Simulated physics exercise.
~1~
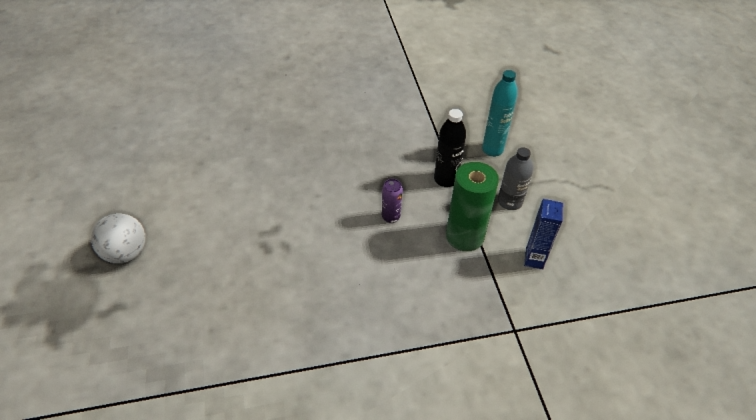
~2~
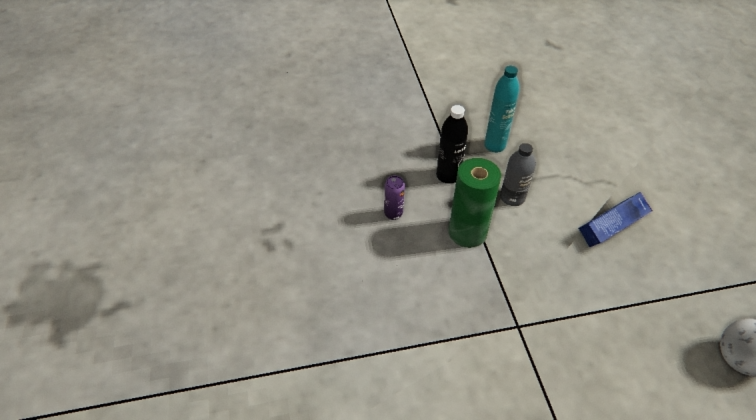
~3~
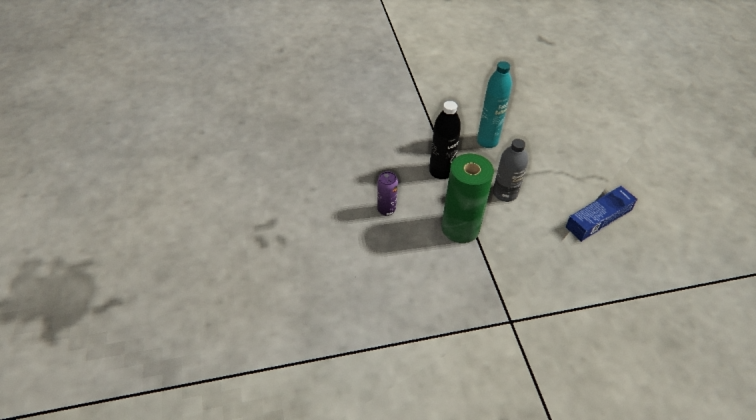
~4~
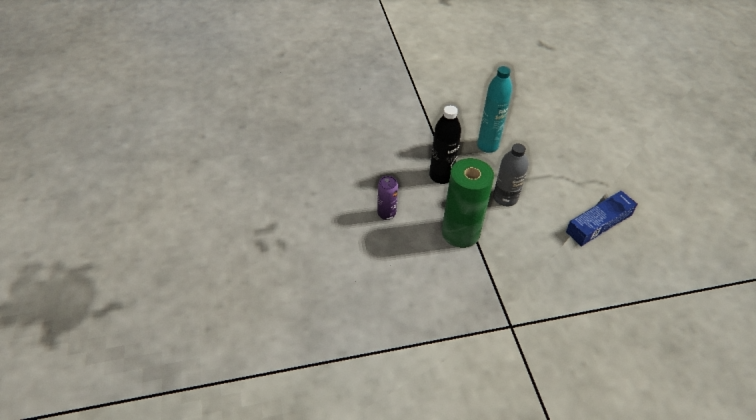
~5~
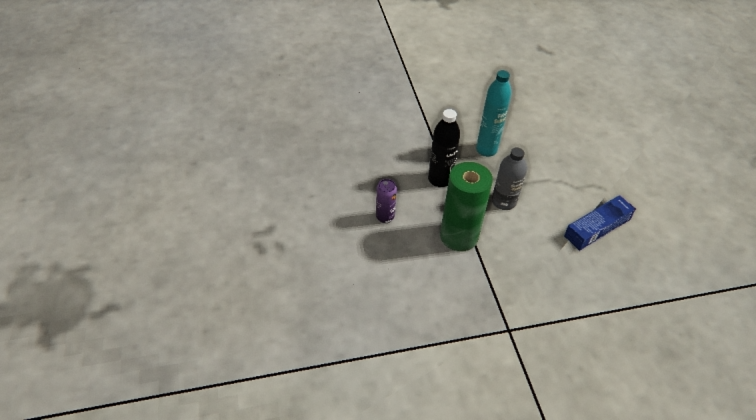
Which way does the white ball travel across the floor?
The white ball moves to the right, going from the left side of the view toward the lower right edge.
In the video, a white ball rolls from the left past a group of standing bottles, a can and a green roll on a concrete floor, and the blue carton topples and ends on its side while the other five objects stay upright.
